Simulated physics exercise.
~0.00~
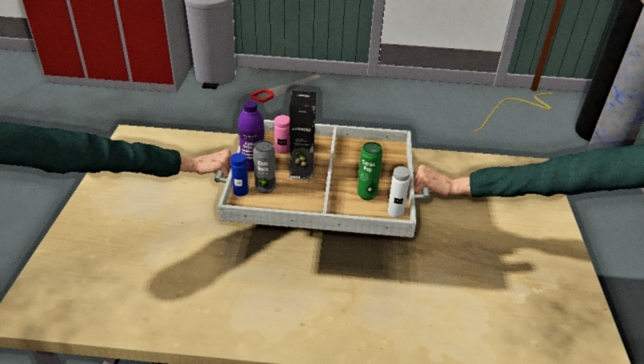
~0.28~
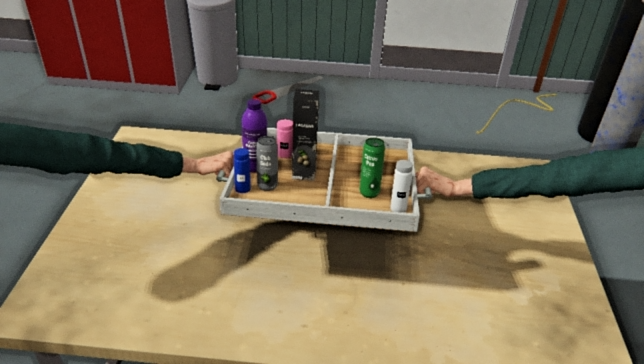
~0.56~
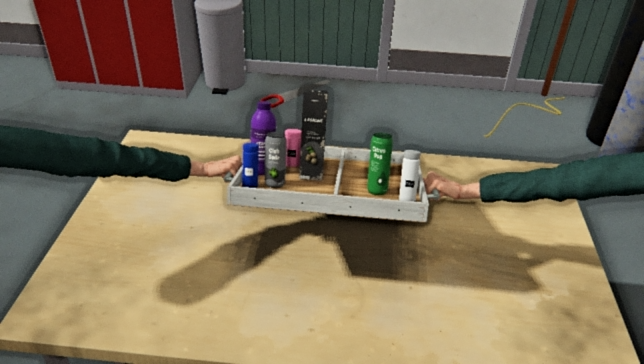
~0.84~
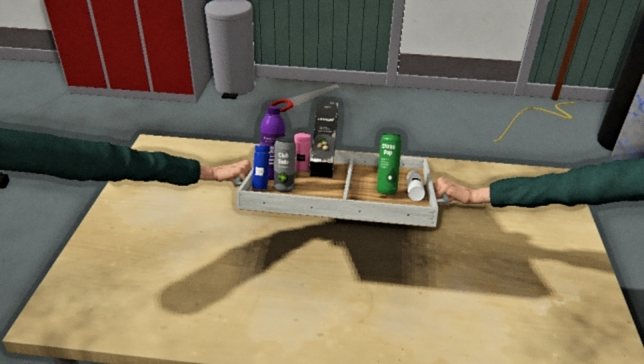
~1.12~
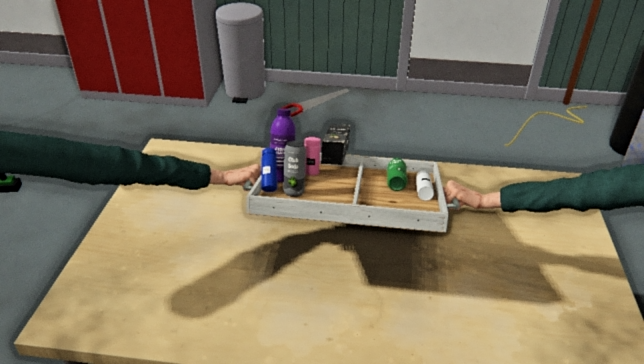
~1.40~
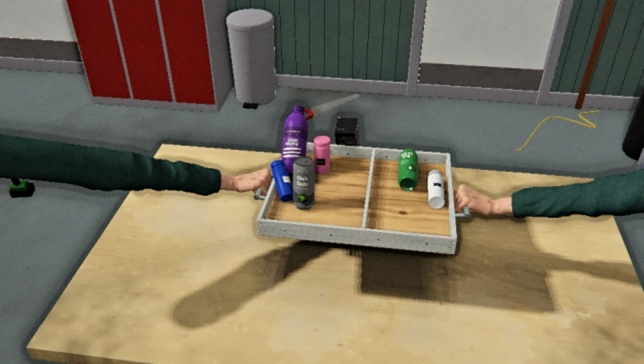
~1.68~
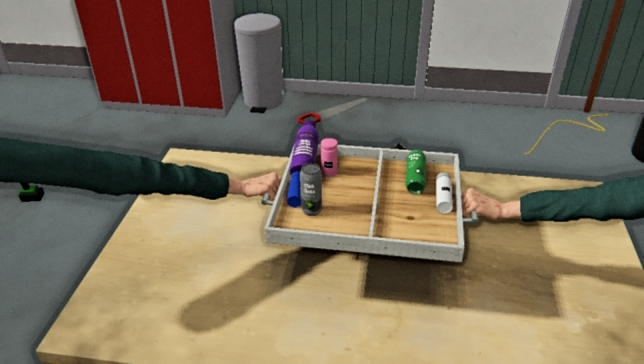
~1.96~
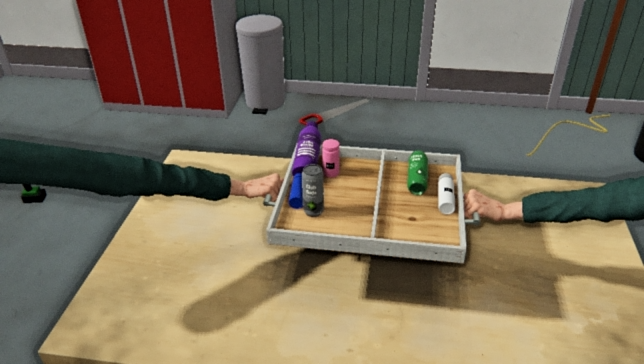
Over a wooden table in a workshop-like room, two hands tipped a divided tray of bottles and cans away from the viewer, and a black carton toppled off the far edge before the tray levelled, leaving the green can, white shaker and purple bottle lying on it.
